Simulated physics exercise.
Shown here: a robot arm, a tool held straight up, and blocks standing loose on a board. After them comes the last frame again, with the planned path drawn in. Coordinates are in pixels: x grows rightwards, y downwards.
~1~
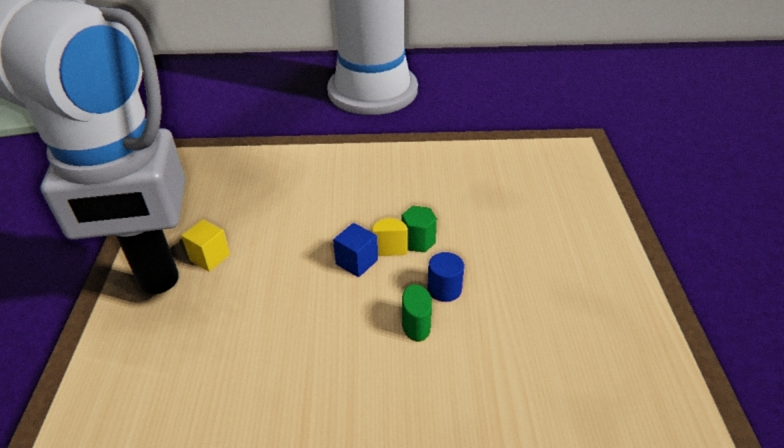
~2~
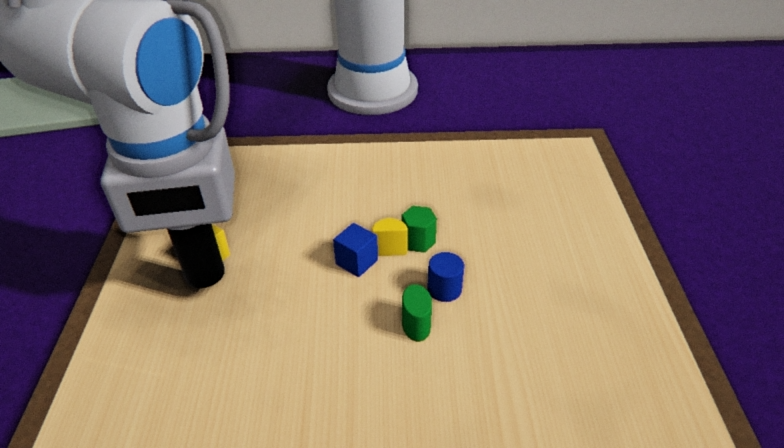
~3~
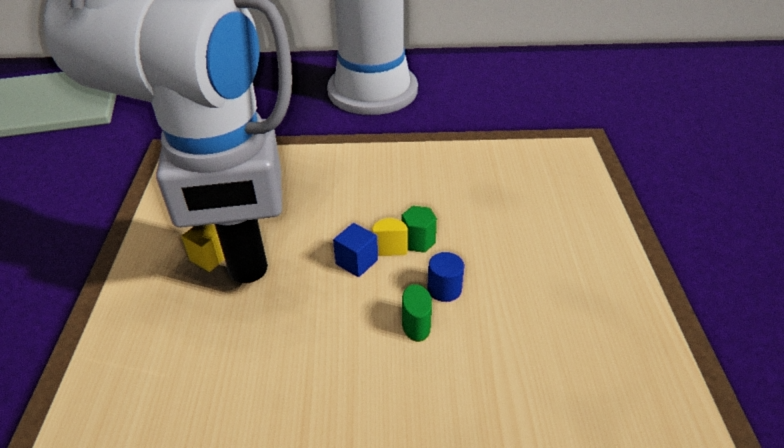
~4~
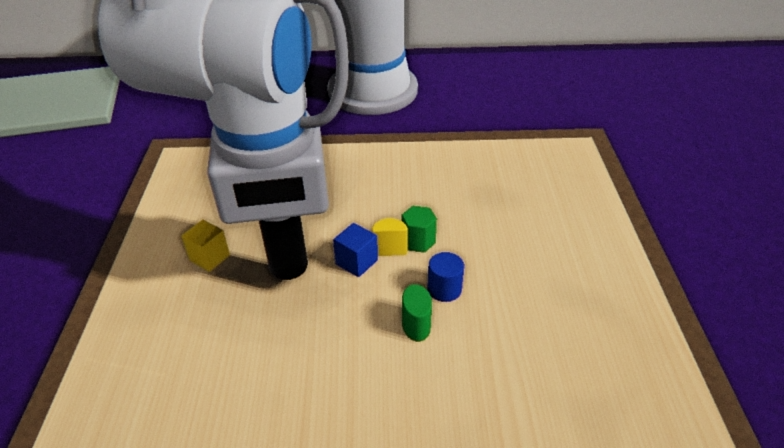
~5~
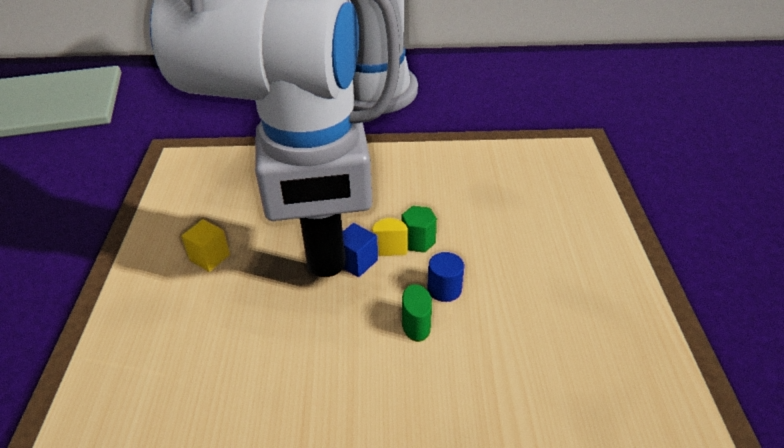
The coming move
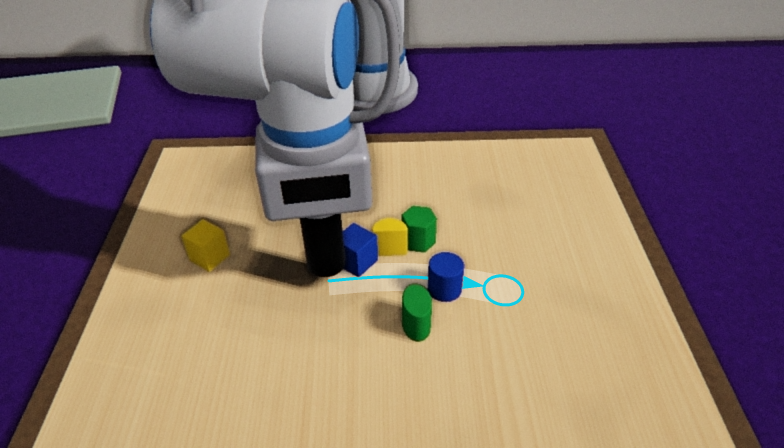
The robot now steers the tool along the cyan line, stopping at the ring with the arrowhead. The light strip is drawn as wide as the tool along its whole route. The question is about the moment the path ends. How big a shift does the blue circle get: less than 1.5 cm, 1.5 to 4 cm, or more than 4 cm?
My estimate: Beyond 4 cm.
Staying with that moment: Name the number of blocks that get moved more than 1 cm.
Most likely three or more.
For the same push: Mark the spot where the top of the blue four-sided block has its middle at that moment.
The point I'd pick in the picture is (372, 227).
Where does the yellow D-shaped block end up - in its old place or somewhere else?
Put simply, it goes somewhere else.
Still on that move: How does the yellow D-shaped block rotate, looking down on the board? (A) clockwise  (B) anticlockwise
A (clockwise)
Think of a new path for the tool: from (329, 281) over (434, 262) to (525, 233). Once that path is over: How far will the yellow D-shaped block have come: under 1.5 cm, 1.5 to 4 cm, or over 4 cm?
It goes a little way, 1.5 to 4 cm.
Path on the board, from (329, 281) over (416, 277) to (503, 290).
On the path given first. One third of the way, tool (386, 261); blue four-sided block (372, 227), turned 40° anticlockwise; yellow D-shaped block (395, 214), turned 60° clockwise; green six-sided block (424, 214).
Two thirds of the way, tool (446, 264); blue four-sided block (372, 227), turned 40° anticlockwise; yellow D-shaped block (395, 214), turned 60° clockwise; green six-sided block (424, 214); blue circle (477, 272).
At the end, tool (506, 274); blue four-sided block (372, 227), turned 40° anticlockwise; yellow D-shaped block (395, 214), turned 60° clockwise; green six-sided block (424, 214); blue circle (519, 293).
